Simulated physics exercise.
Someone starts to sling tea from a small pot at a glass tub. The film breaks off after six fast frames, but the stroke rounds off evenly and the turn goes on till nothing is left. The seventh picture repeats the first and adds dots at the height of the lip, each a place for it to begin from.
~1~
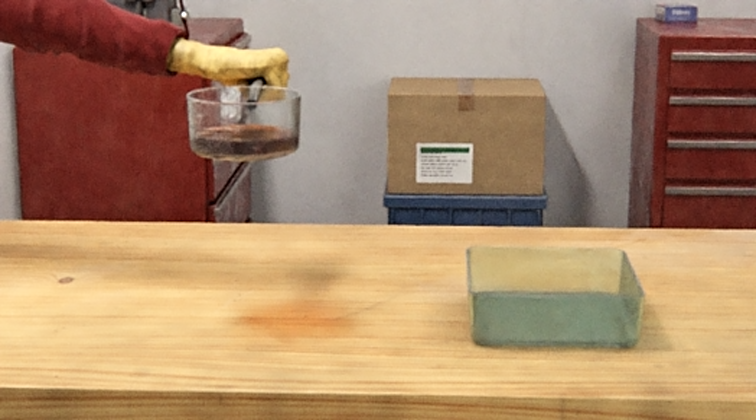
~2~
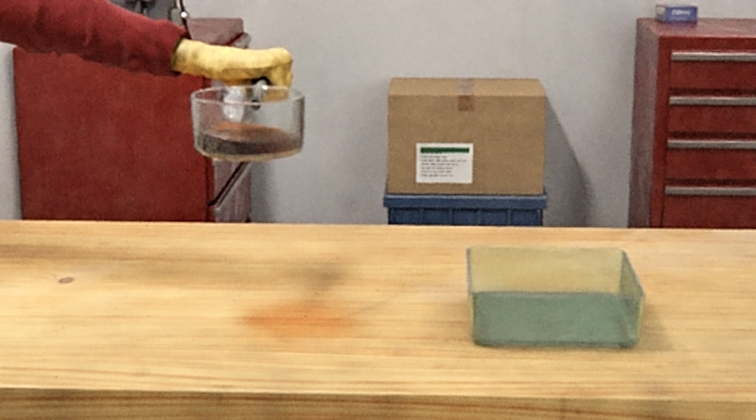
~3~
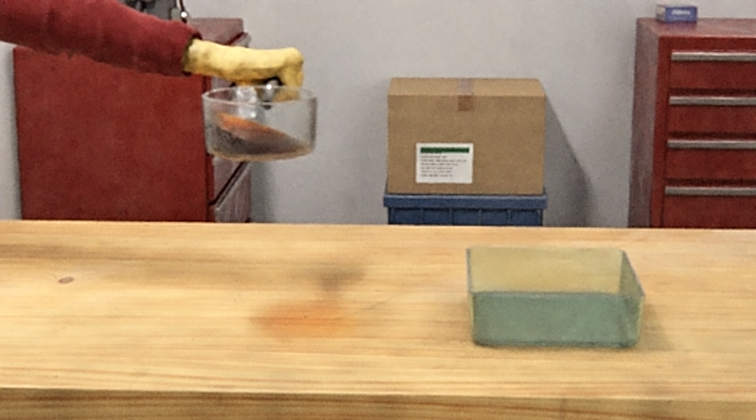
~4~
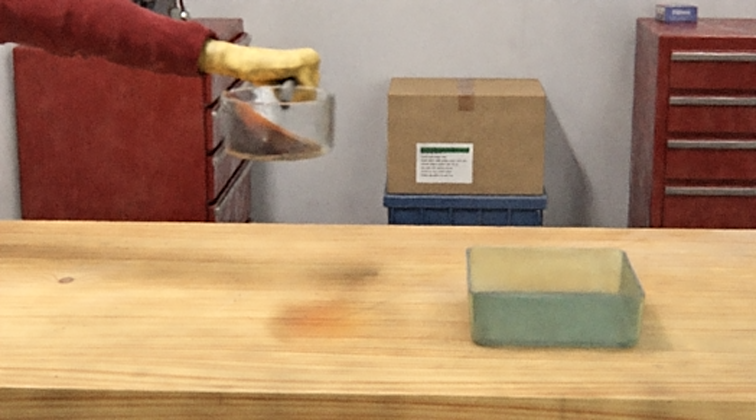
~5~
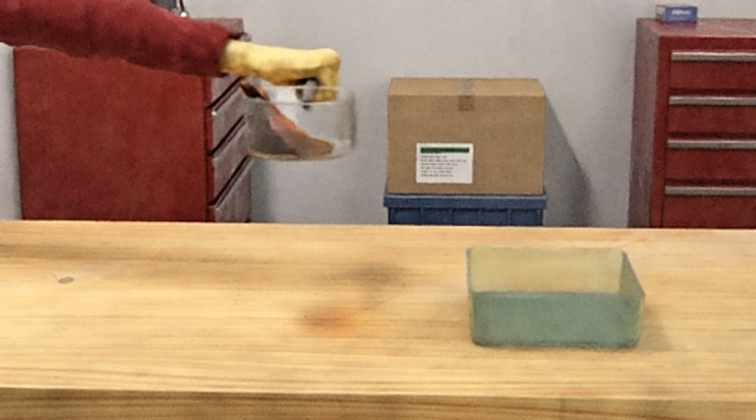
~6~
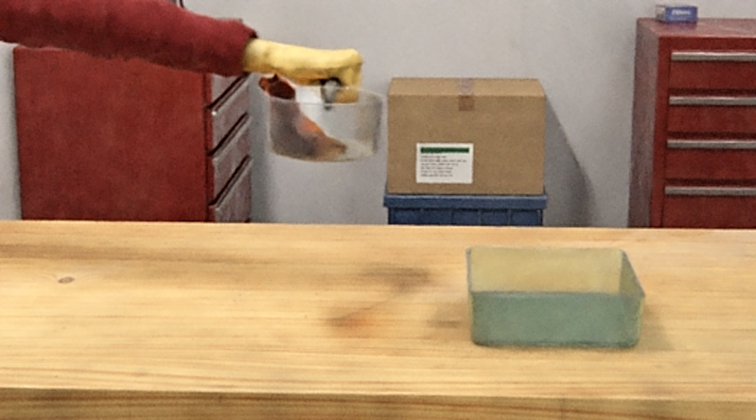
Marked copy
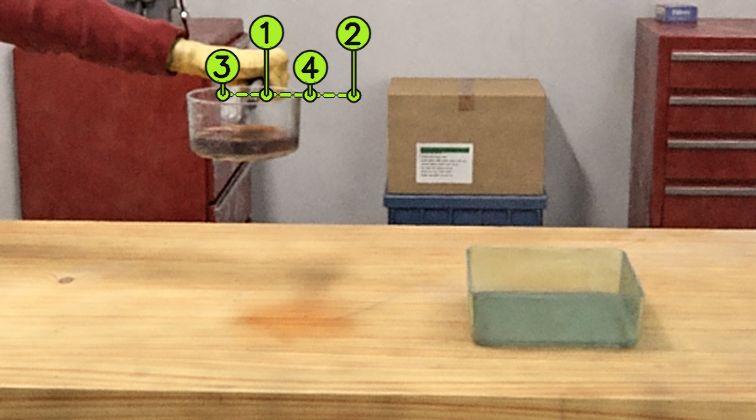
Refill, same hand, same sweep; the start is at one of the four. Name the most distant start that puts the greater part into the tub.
Place 2.
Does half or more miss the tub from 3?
Yes, it does.
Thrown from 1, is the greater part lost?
Yes, it does.
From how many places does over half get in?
One of the four.
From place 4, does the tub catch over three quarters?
No, less.
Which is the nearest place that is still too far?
That would be 4.
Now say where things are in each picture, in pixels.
Upright, lip at (298, 94); tub from (470, 343) to (640, 346); nothing has left yet.
Upright, lip at (302, 95); nothing has left yet.
Upright, lip at (314, 95); nothing has left yet.
Upright, lip at (332, 95); nothing has left yet.
Upright, lip at (355, 95); tea is over the rim, down to (262, 94).
Tipped about 2°, lip at (379, 97); tea is over the rim, down to (292, 93).
On the marked copy, 1 at (266, 94); 2 at (353, 95); 3 at (222, 94); 4 at (310, 95).
Choosing 1, about 21 % lands in the tub, 70 % falls short and 10 % goes beside or beyond.
Choosing 2, about 67 % lands in the tub, 10 % falls short and 22 % goes beside or beyond.
Choosing 3, about 13 % lands in the tub, 79 % falls short and 8 % goes beside or beyond.
Choosing 4, about 28 % lands in the tub, 55 % falls short and 17 % goes beside or beyond.
